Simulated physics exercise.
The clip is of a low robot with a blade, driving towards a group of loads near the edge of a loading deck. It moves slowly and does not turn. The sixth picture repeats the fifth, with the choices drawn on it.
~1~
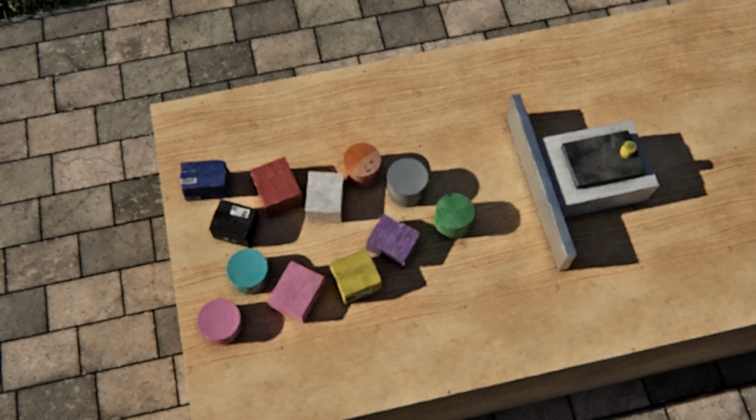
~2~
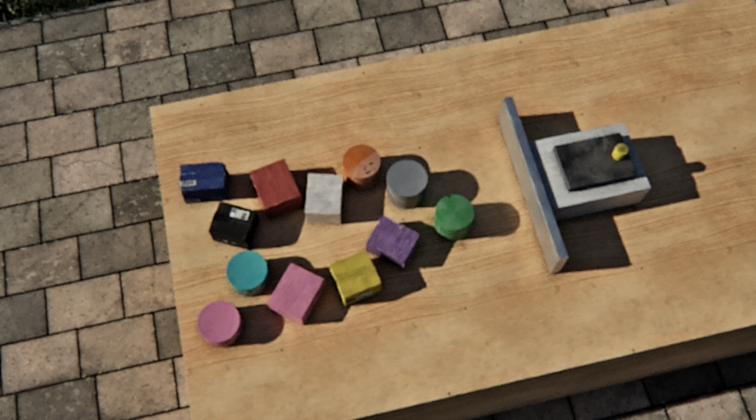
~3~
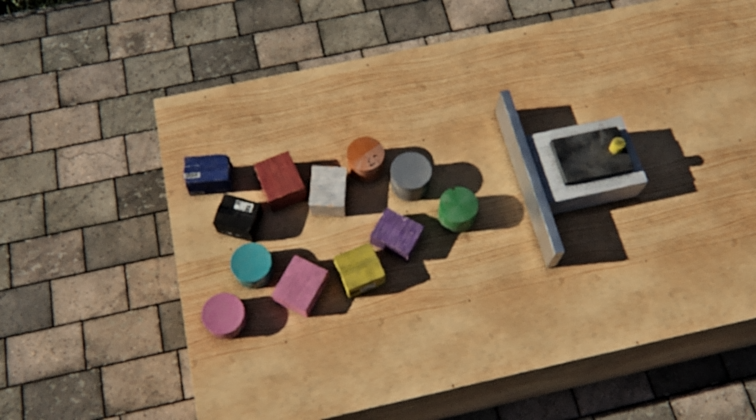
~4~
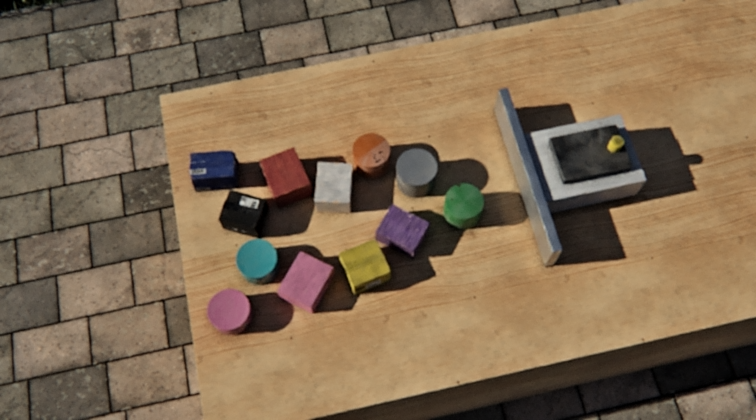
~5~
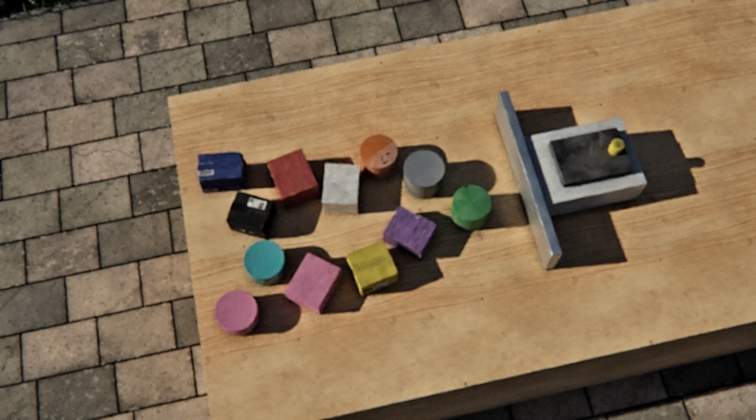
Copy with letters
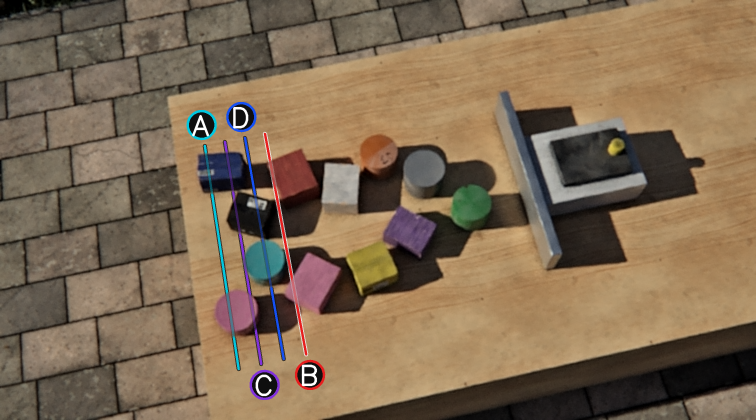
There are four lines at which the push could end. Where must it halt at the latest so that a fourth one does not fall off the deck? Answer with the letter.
As far as mark D.
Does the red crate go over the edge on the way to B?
By then, no.
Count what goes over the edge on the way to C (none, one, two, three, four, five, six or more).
Six or more.
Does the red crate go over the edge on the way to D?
No.
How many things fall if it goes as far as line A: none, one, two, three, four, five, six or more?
Six or more.
On the marked copy, A at (221, 251); B at (284, 238); C at (242, 246); D at (263, 242).
With D. Early on, robot (491, 177); yellow parcel (366, 272); orange canister (374, 157).
Further on, robot (396, 197); blue parcel (200, 168); black parcel (230, 218).
At the end, robot (320, 213); blue parcel over the edge; pink pail over the edge; three fallen.
As for the rest, A drops seven; B is within the limit but short; C drops seven.
